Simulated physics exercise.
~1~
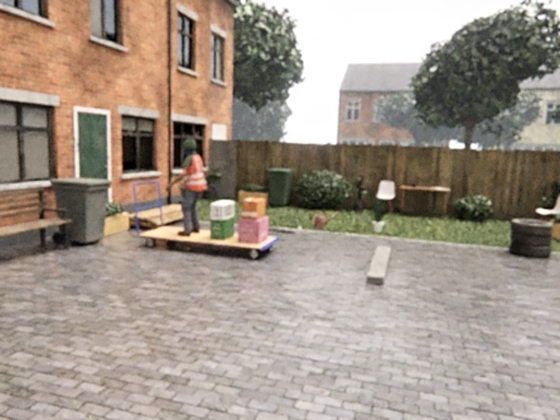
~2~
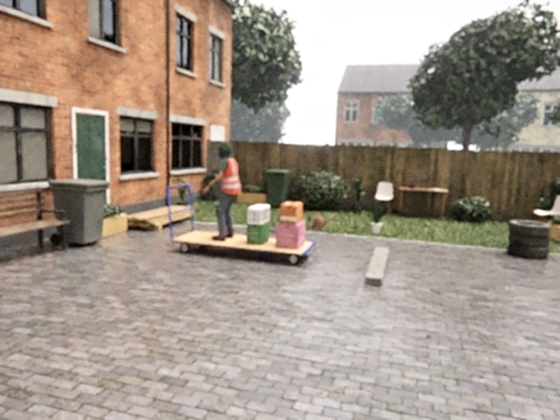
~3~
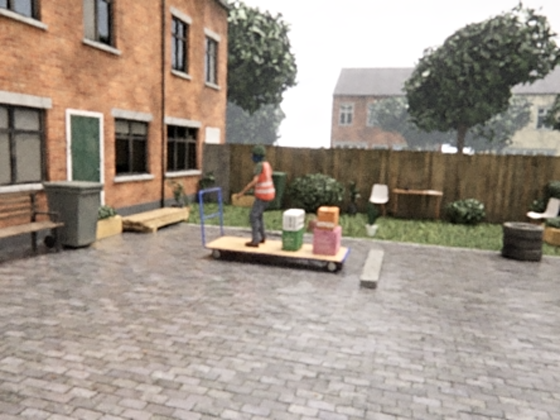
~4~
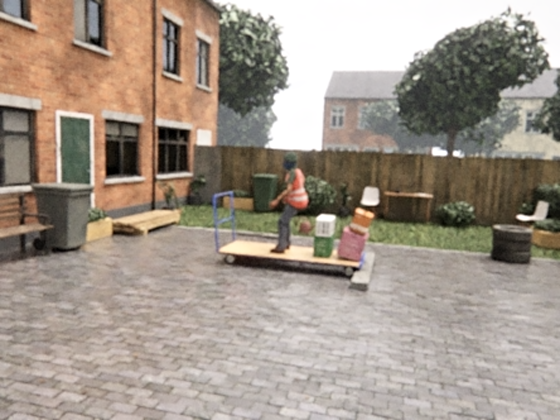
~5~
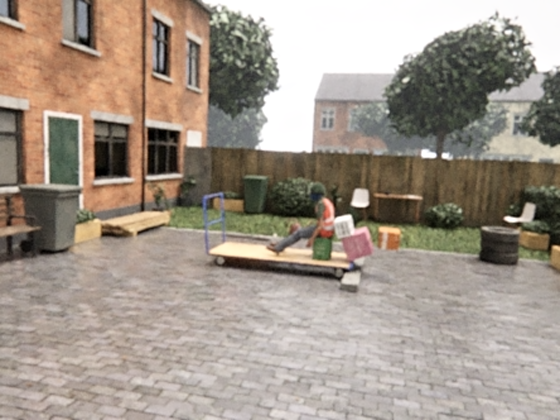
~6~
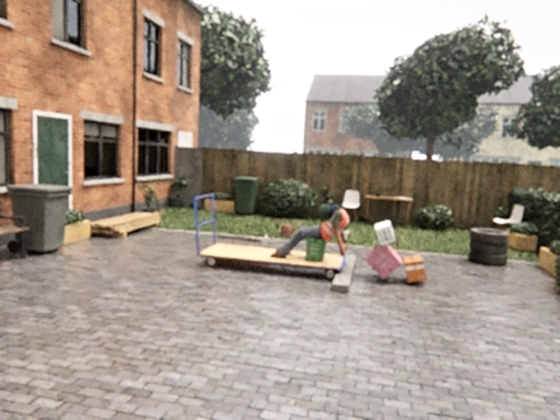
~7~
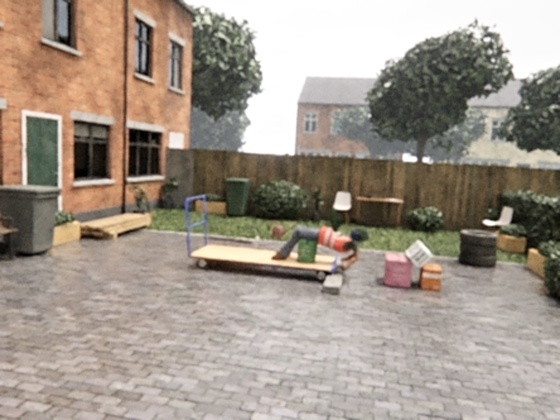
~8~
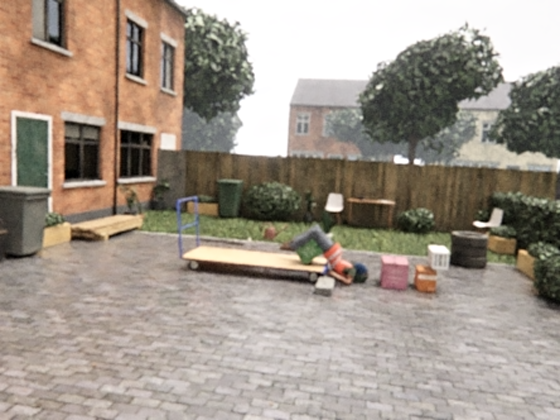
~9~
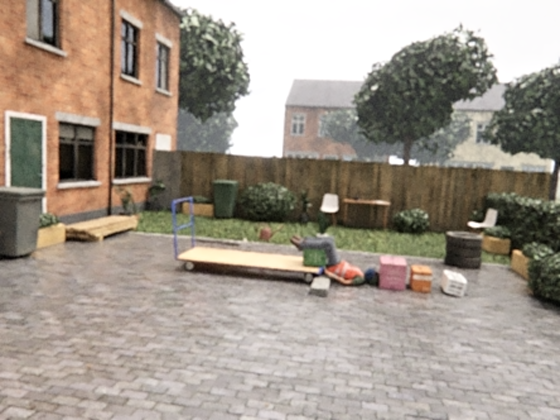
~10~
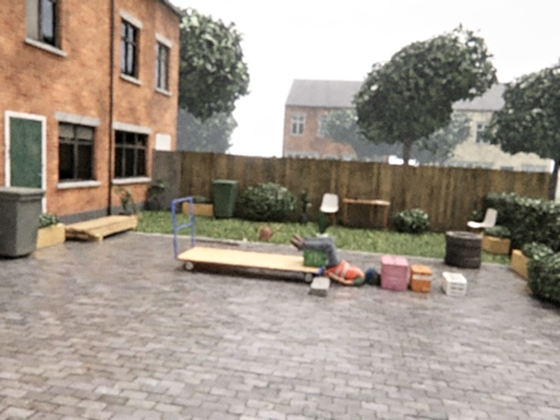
A flat trolley carrying a standing person in an orange vest and four stacked boxes rolls right across a paved yard and stops against a kerb; the pink, orange and white boxes tumble off ahead, and the person topples forward, ending on the ground with the green box on its side behind.
